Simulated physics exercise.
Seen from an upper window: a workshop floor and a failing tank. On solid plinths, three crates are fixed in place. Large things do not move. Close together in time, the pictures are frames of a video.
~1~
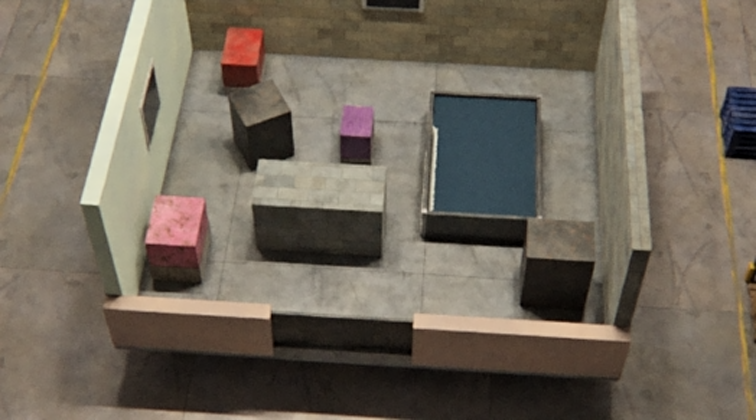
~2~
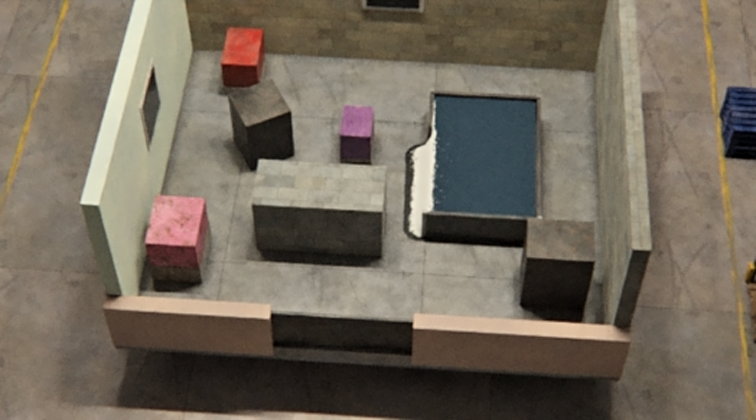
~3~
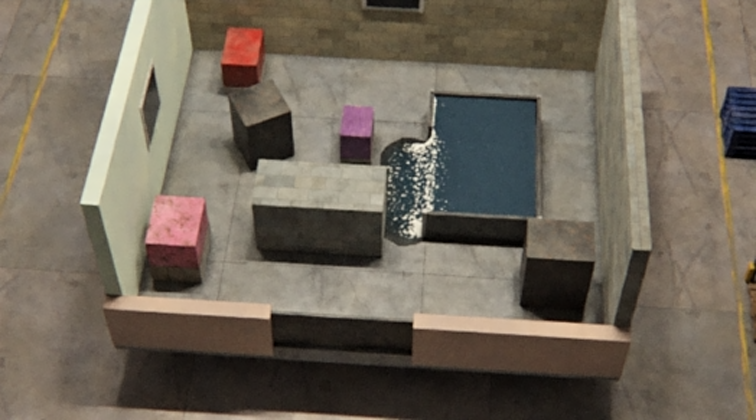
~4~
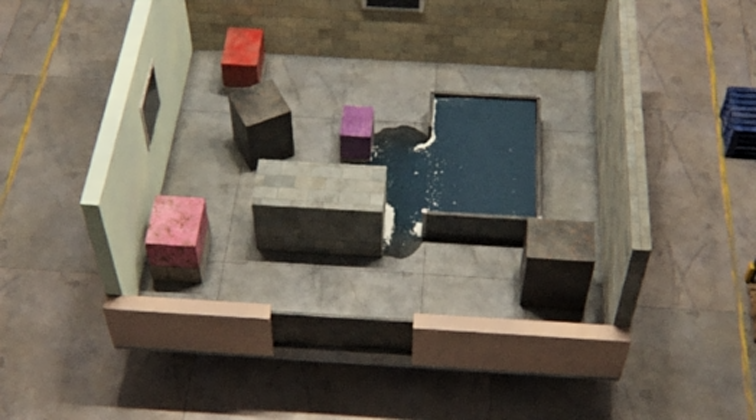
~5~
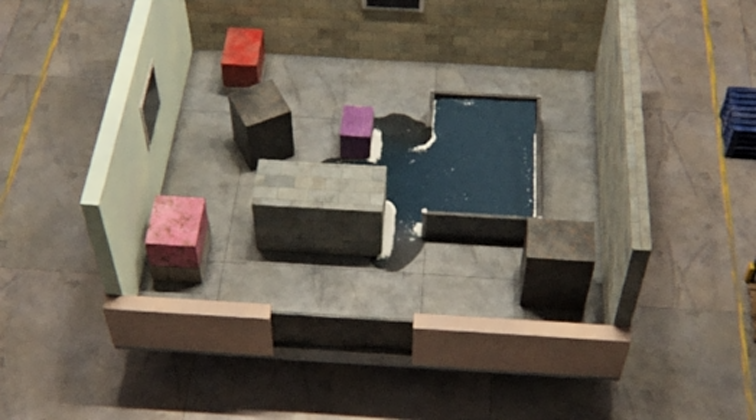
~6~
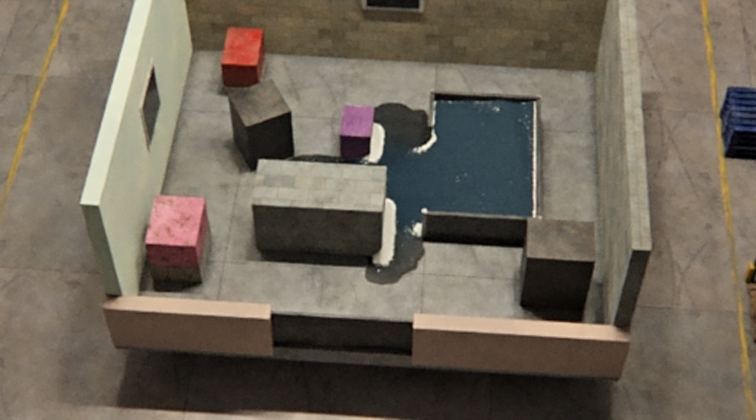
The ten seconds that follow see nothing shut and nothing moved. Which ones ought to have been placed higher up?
Outcome: The pink crate never meets the water, the purple crate meets the water, the red crate never meets the water.
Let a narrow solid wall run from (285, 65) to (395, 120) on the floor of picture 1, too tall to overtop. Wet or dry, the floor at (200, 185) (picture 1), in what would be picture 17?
My call: Soaked.
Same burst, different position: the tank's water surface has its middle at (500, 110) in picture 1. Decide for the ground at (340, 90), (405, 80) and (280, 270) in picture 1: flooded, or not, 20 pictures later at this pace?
First drenched; next drenched; last unwetted.
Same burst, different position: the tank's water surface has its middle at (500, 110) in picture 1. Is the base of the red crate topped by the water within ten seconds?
Red crate: Flooded.
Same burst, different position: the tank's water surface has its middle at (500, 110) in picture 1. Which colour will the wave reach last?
I'd go with the pink crate.
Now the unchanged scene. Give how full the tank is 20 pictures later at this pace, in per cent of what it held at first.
I'd say around 30 per cent.
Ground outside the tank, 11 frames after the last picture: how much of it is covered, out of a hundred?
I reckon 45 per cent or so.
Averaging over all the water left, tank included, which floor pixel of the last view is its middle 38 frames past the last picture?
Somewhere near (351, 181).
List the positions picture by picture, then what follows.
Still water in the water tank at (483, 156), in the first picture.
Water pours out at (428, 185) and has run to (418, 148), in the second picture.
Water pours out at (428, 186) and has run to (411, 142), in the third picture.
The front is at (374, 140), out from the gap at (428, 187), in the fourth picture.
The front is at a hidden place, out from the gap at (428, 186), in the fifth picture.
The front is at a hidden place, out from the gap at (428, 187), in the sixth picture.
A moment on, water covers 30 % of the floor; the pink crate not reached, the purple crate water round its plinth, the red crate not reached.
Next, water covers 45 % of the floor; the pink crate water round its plinth, the purple crate water round its plinth, the red crate water round its plinth.
Then, water covers 70 % of the floor; the pink crate water round its plinth, the purple crate water round its plinth, the red crate water round its plinth.
Later, water covers 90 % of the floor; the pink crate water round its plinth, the purple crate water round its plinth, the red crate water round its plinth.
In the end, water covers 100 % of the floor; the pink crate stayed above the water, the purple crate was topped, the red crate stayed above the water.
